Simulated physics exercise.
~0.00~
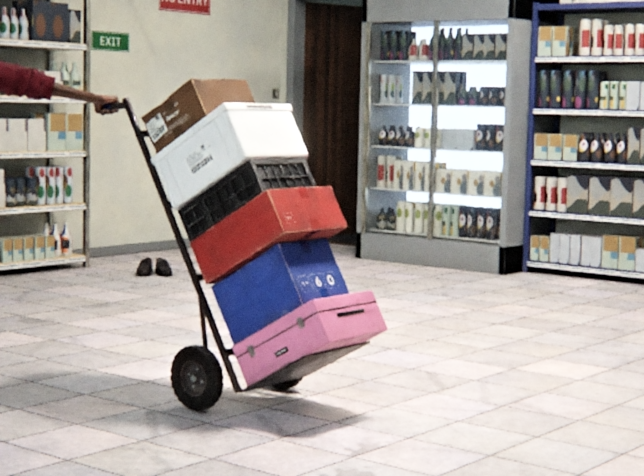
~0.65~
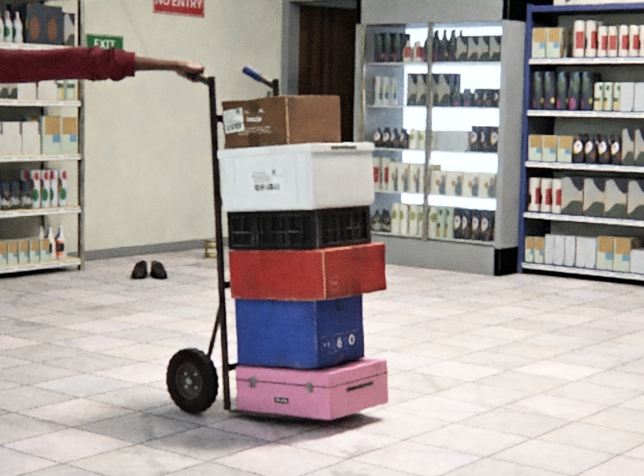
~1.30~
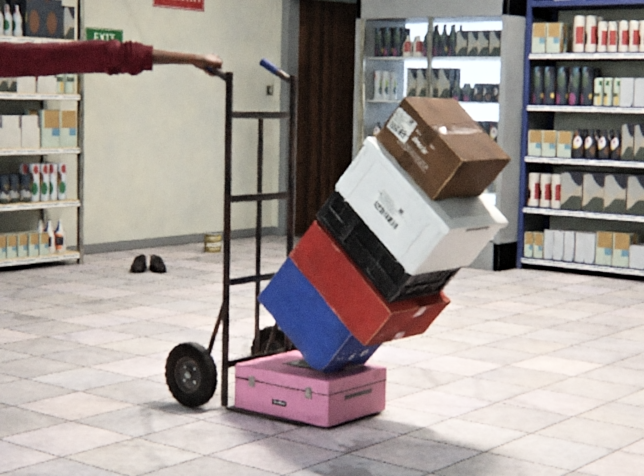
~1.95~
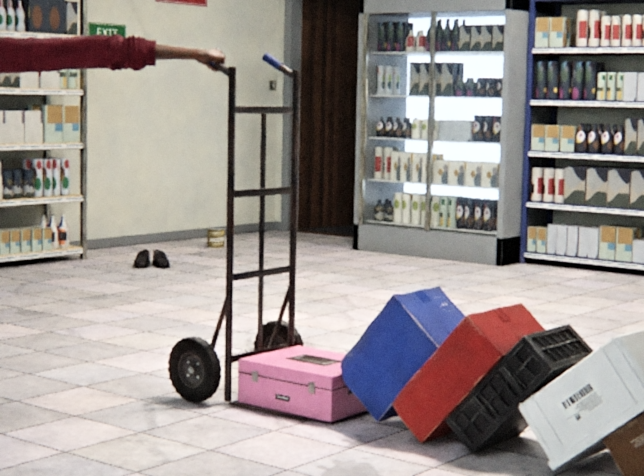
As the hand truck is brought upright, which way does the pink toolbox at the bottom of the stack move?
The pink toolbox moves down, ending up low at the foot of the upright truck.
In a shop aisle with a pale tiled floor, a red-sleeved arm swings a loaded hand truck upright, and the stack above the pink toolbox topples right, leaving the blue box, red box, black crate, white tote and brown parcel tipped across the floor while the toolbox stays at the truck.
